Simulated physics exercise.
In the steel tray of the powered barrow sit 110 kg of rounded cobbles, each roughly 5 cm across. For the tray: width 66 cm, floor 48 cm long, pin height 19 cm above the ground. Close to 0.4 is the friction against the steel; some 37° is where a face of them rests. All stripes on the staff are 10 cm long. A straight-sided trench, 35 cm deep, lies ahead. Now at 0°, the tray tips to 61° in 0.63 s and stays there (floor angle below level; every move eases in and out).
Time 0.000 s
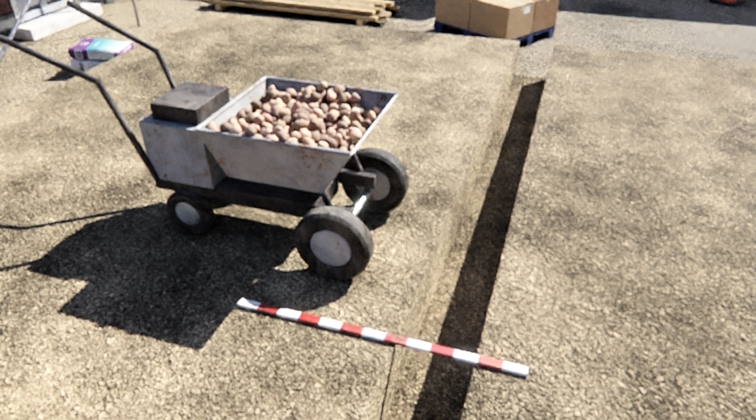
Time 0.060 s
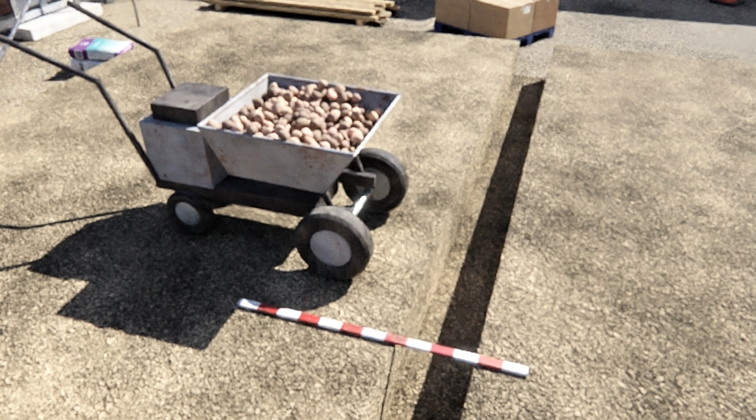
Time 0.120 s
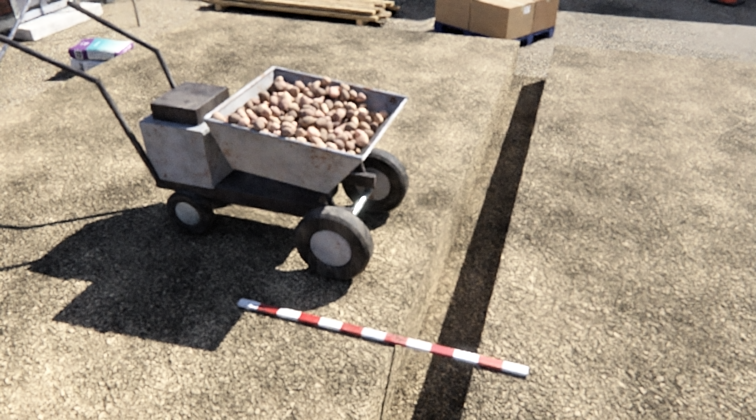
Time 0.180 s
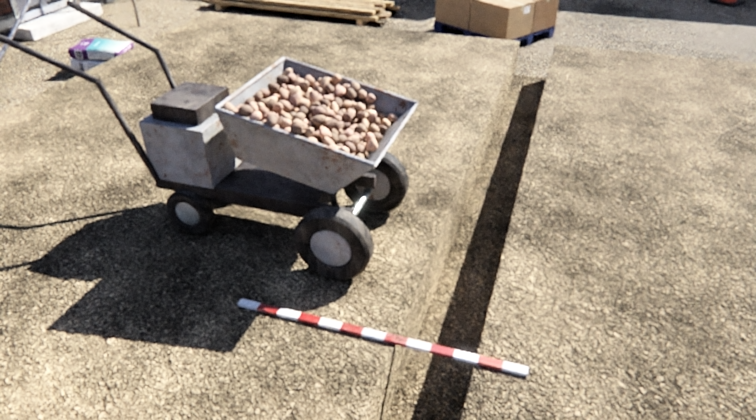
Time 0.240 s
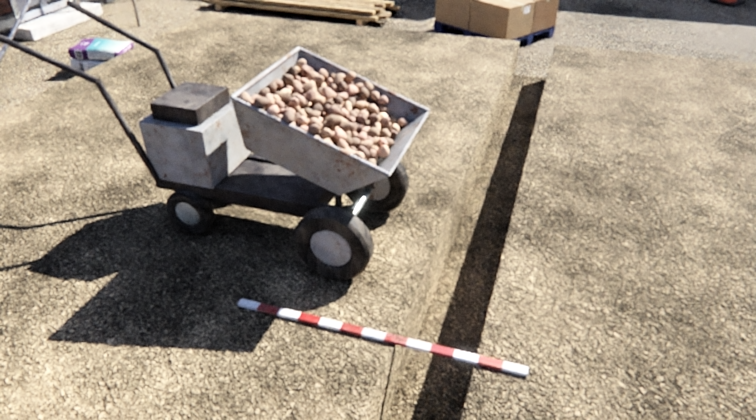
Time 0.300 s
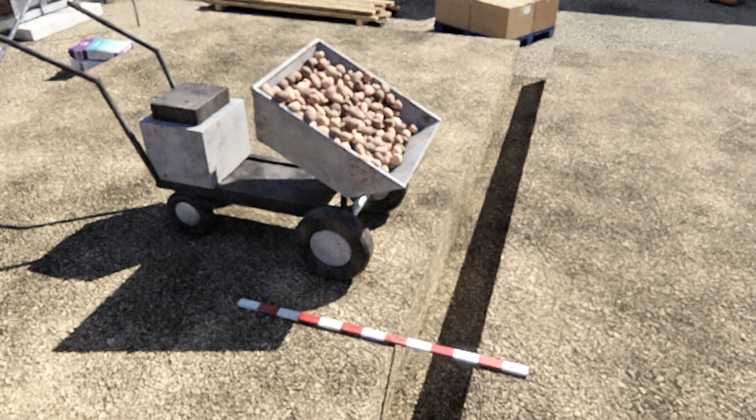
A steel tray of rounded cobbles on a powered barrow tilting steadily forward beside a red-and-white striped staff on sunlit ground.
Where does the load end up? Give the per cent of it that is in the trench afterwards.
Some 34 per cent of it.
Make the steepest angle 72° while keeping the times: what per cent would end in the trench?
It would be close to 45 percent.
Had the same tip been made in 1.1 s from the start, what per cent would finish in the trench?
Trench share: Approx. 50%.
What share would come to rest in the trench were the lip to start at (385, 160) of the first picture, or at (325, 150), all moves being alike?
15 % and 55 %.
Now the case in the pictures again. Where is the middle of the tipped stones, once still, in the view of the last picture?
Roughly at (511, 271).
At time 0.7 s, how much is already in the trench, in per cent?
Some 15 per cent.
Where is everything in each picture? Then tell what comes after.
Lip at (351, 154), floor tilted 0°, highest stones at (320, 94), in the first frame.
The tray is at 2°, its lip at (354, 156); the top of the load is at (314, 95); the stones move at 0.4 m/s on average, in the second frame.
The tray is at 6°, its lip at (363, 159); the top of the load is at (296, 92); the stones move at 0.8 m/s on average, in the third frame.
The tray is at 12°, its lip at (375, 166); the top of the load is at (294, 82); the stones move at 1.0 m/s on average, in the fourth frame.
Lip at (389, 175), floor tilted 20°, highest stones at (300, 74); the stones move at 1.2 m/s on average, in the fifth frame.
The tray is at 28°, its lip at (404, 187); the top of the load is at (308, 69); the stones move at 1.3 m/s on average, in the sixth frame.
After 0.5 s the floor is at 51°; 100 % in the tray; the foremost stones are at (426, 188).
After 0.7 s the floor is at 61°; 82 % in the tray, 16 % in the trench, 2 % past the trench; the foremost stones are at (511, 237).
After 1.1 s the floor is at 61°; 41 % in the tray, 20 % in the trench, 38 % past the trench; the foremost stones are at (642, 291).
After 3.0 s the floor is at 61°; 27 % in the tray, 34 % in the trench, 39 % past the trench; the foremost stones are past the picture's edge.
